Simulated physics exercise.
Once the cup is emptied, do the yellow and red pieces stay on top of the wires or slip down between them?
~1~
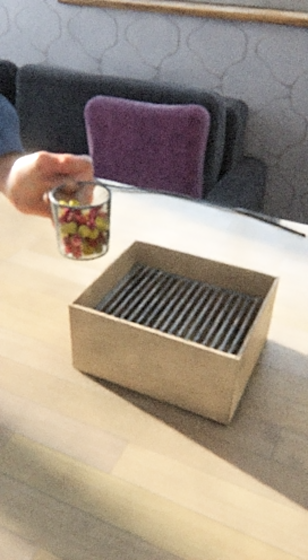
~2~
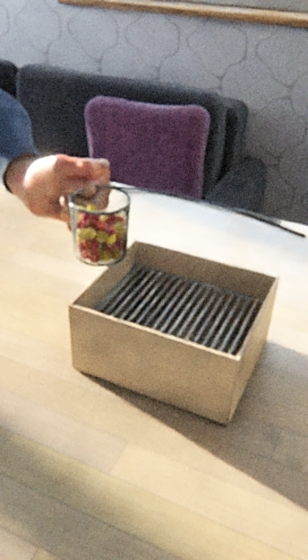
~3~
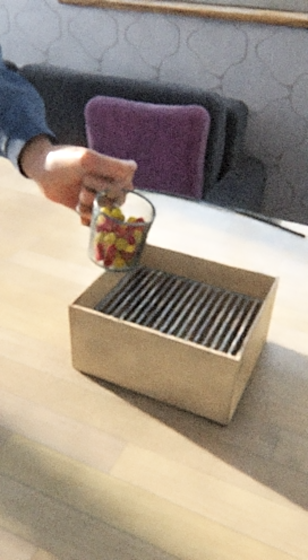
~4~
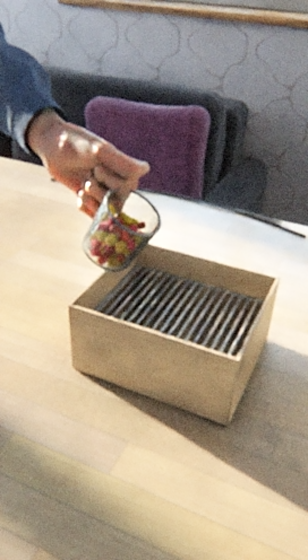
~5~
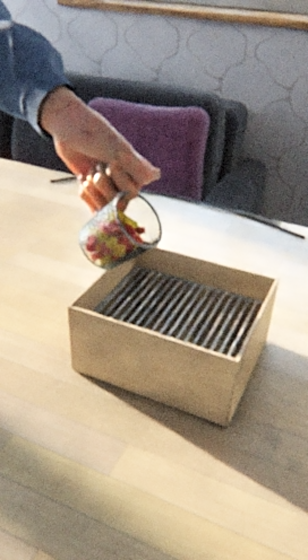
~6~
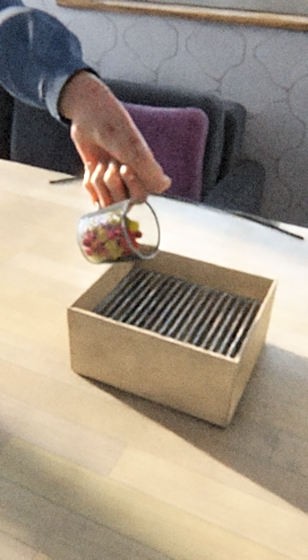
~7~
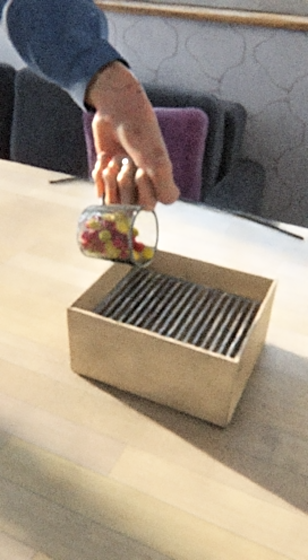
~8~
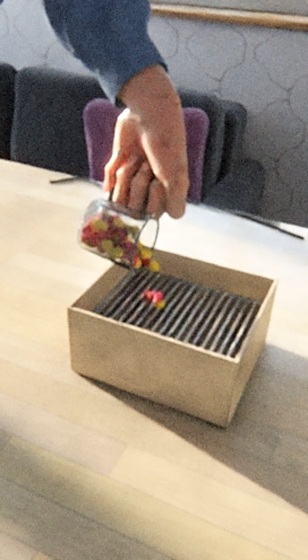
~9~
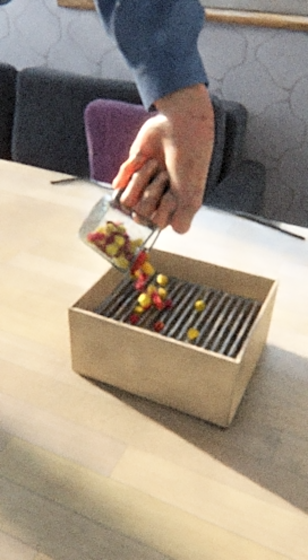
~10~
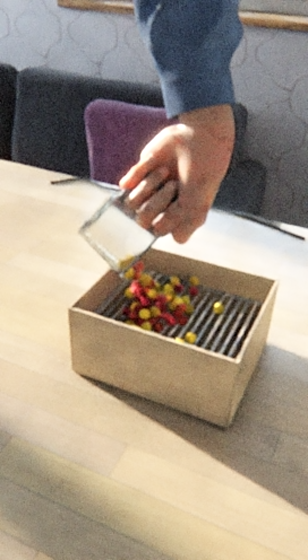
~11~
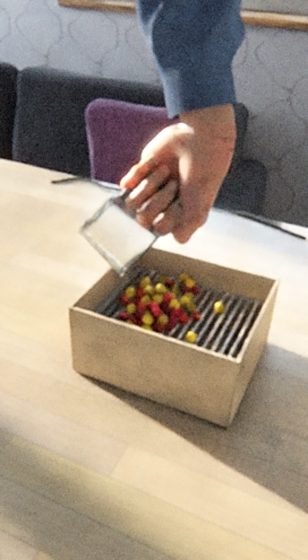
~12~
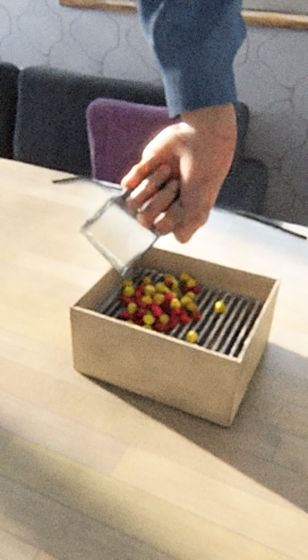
Both the yellow and the red pieces stay on top of the wires. Neither colour slips down between them.
On a pale wooden table in front of a dark sofa with a purple cushion, seen from above at a slight sway, an open wooden box holds a row of dark parallel wires. A hand at the left holds a clear cup of small yellow and red pieces. The hand carries the cup right to the box and tips it gradually onto its side. A few pieces drop first, then the rest tumble out as the cup turns over. They end in a loose yellow and red heap on top of the wires, with the emptied cup still held above.
